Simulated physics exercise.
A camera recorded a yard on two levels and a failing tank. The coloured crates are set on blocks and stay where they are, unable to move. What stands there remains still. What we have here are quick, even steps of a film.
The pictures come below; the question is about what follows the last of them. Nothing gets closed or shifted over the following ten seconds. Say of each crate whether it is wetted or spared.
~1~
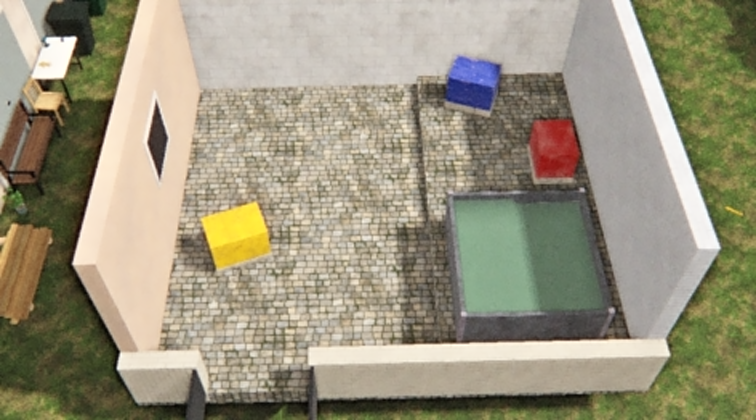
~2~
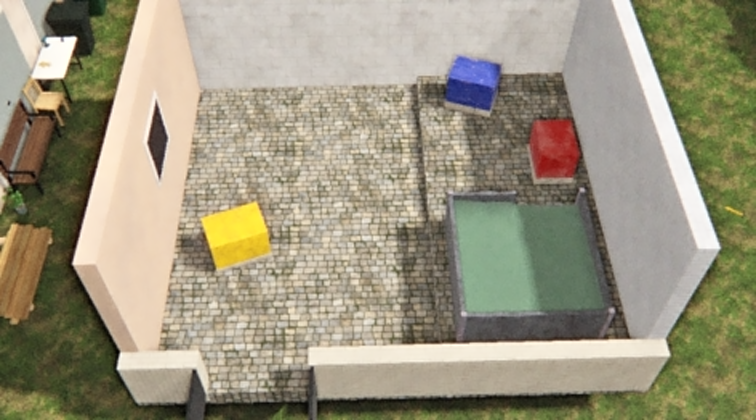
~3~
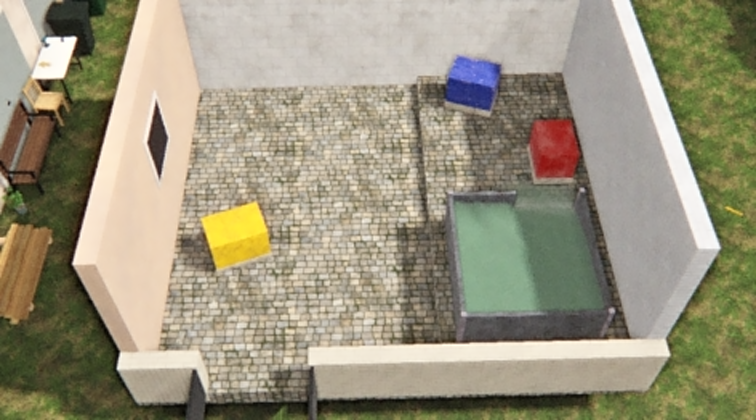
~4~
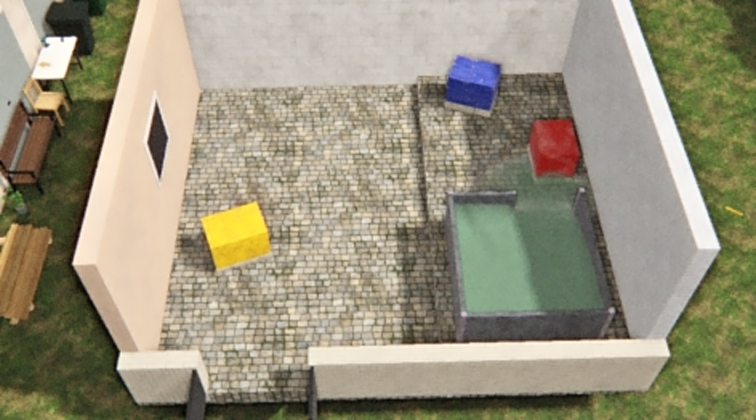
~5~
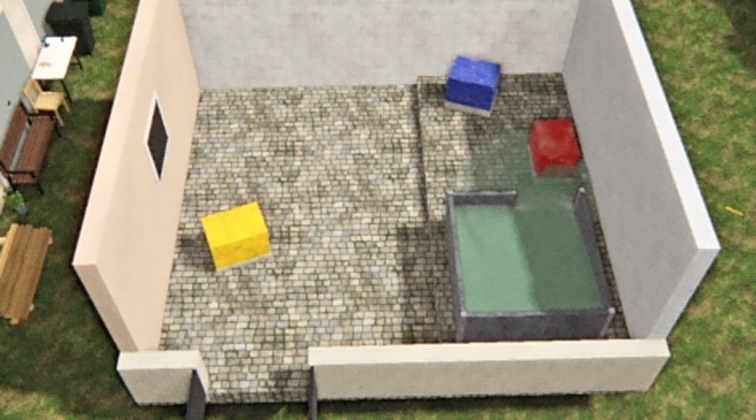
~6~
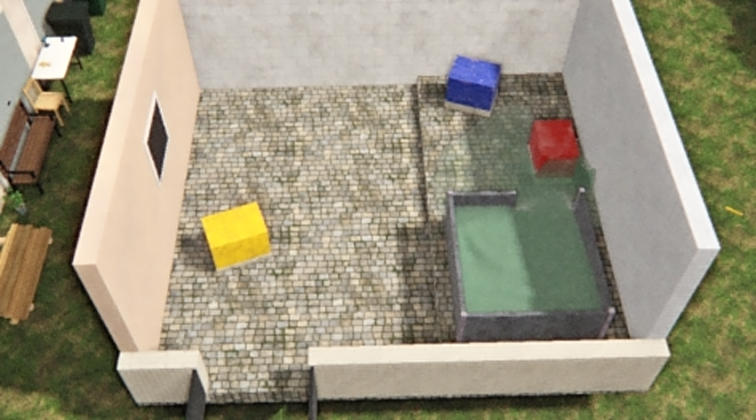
The red crate is wetted, the blue crate is wetted, the yellow crate is wetted.
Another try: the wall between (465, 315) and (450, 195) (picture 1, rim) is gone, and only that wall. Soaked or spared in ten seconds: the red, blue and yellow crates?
Then the red crate is untouched, the blue crate is untouched and the yellow crate gets flooded.
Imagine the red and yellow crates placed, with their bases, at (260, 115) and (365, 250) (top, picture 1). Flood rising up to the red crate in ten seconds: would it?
The red crate is flooded.
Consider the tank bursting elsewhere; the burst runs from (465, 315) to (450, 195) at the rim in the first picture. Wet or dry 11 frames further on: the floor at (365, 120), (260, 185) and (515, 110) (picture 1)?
Going through them in turn: Still unsoaked, then reached by the flood, then still unsoaked.
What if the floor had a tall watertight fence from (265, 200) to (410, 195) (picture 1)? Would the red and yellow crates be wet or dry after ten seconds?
Long story short, the red crate is inundated but the yellow crate is inundated.
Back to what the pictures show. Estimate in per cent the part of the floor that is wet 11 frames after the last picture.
Close to 40 percent, by my reckoning.
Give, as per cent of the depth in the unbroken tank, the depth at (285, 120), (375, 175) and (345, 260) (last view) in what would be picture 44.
The three come to some 10, 2 and 0 per cent respectively.
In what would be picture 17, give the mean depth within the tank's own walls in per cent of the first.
Estimate: Some 54 %.
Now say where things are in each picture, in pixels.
In the first picture, still water in the open tank at (525, 253).
In the second picture, the front is at a hidden place, out from the gap on the open tank's far side.
In the third picture, the front is at (504, 188), out from the gap on the open tank's far side.
In the fourth picture, water pours out on the open tank's far side and has run to (518, 159).
In the fifth picture, the front is at (513, 135), out from the gap on the open tank's far side.
In the sixth picture, the front is at (505, 110), out from the gap on the open tank's far side.
A moment on, water covers 25 % of the floor; the red crate water round its plinth, the blue crate water round its plinth, the yellow crate not reached.
Next, water covers 40 % of the floor; the red crate water round its plinth, the blue crate water round its plinth, the yellow crate not reached.
Then, water covers 55 % of the floor; the red crate water round its plinth, the blue crate water round its plinth, the yellow crate not reached.
Later, water covers 75 % of the floor; the red crate water round its plinth, the blue crate water round its plinth, the yellow crate water round its plinth.
In the end, water covers 95 % of the floor; the red crate was topped, the blue crate was topped, the yellow crate was topped.
